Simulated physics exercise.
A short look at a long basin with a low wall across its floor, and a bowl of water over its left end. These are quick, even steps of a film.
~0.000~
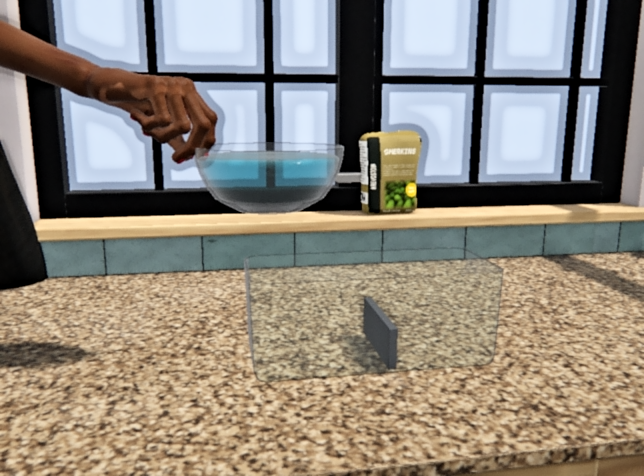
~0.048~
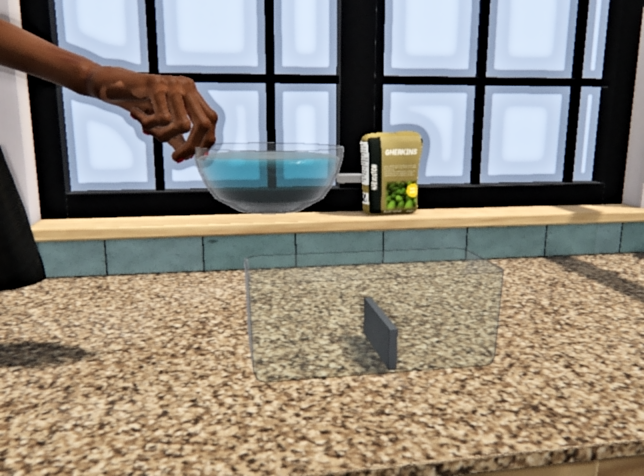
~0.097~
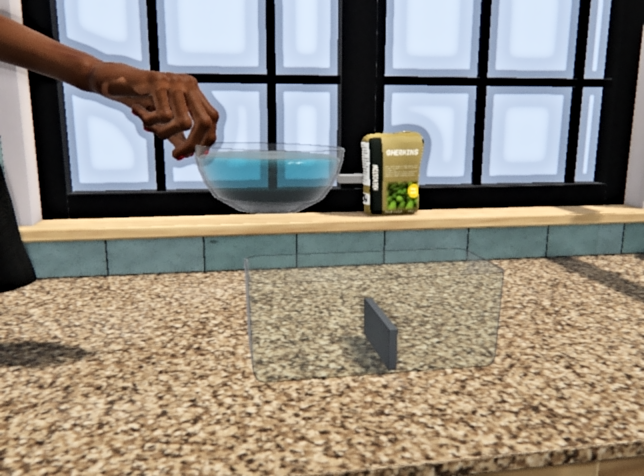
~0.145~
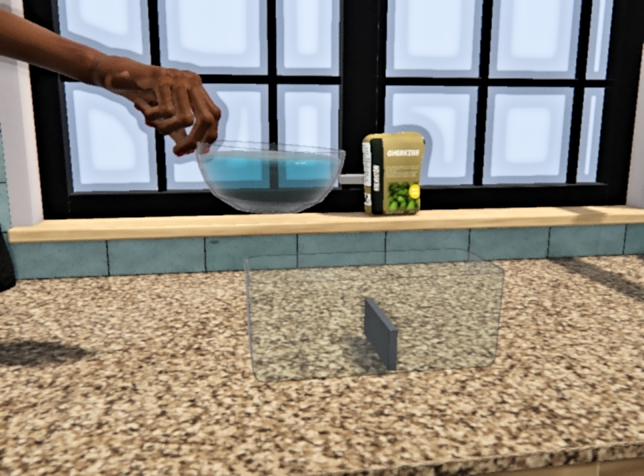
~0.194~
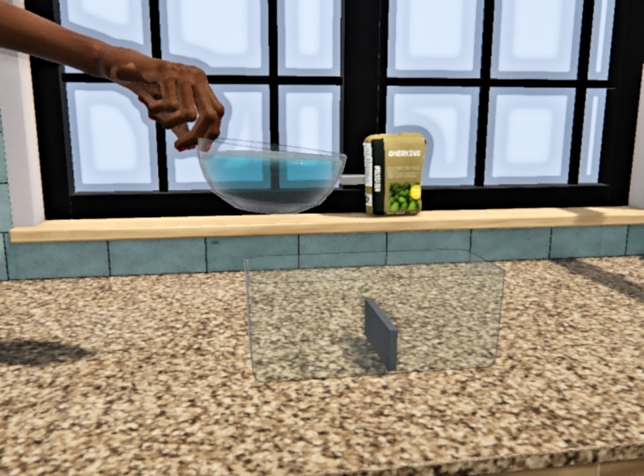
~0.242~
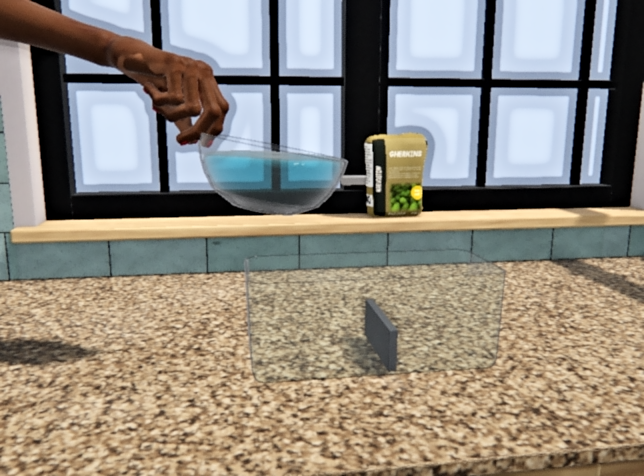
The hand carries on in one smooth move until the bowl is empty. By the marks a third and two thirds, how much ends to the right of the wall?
It comes to between a third and two thirds.
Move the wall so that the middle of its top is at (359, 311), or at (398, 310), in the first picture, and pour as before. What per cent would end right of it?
First some 70, then 30 per cent.
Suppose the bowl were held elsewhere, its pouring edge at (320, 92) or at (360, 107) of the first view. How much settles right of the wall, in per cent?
Near 45 % and 70 %.
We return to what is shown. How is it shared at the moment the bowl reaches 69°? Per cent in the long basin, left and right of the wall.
Left: 5 %. Right: 25 %.
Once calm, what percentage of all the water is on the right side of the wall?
Some 55 per cent.
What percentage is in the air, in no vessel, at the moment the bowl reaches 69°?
Some 35 per cent.
A moment on, the bowl is tipped part way and 35 per cent is still to pour, 3 is left of the wall and 25 right of it.
Next, the bowl is tipped right over and 0 per cent is still to pour, 40 is left of the wall and 52 right of it.
Then the bowl is tipped right over and 0 per cent is still to pour, 40 is left of the wall and 53 right of it.
Later the bowl is tipped right over and 0 per cent is still to pour, 40 is left of the wall and 53 right of it.
Finally, 40 per cent lies left of the wall, 53 right of it and 7 outside.
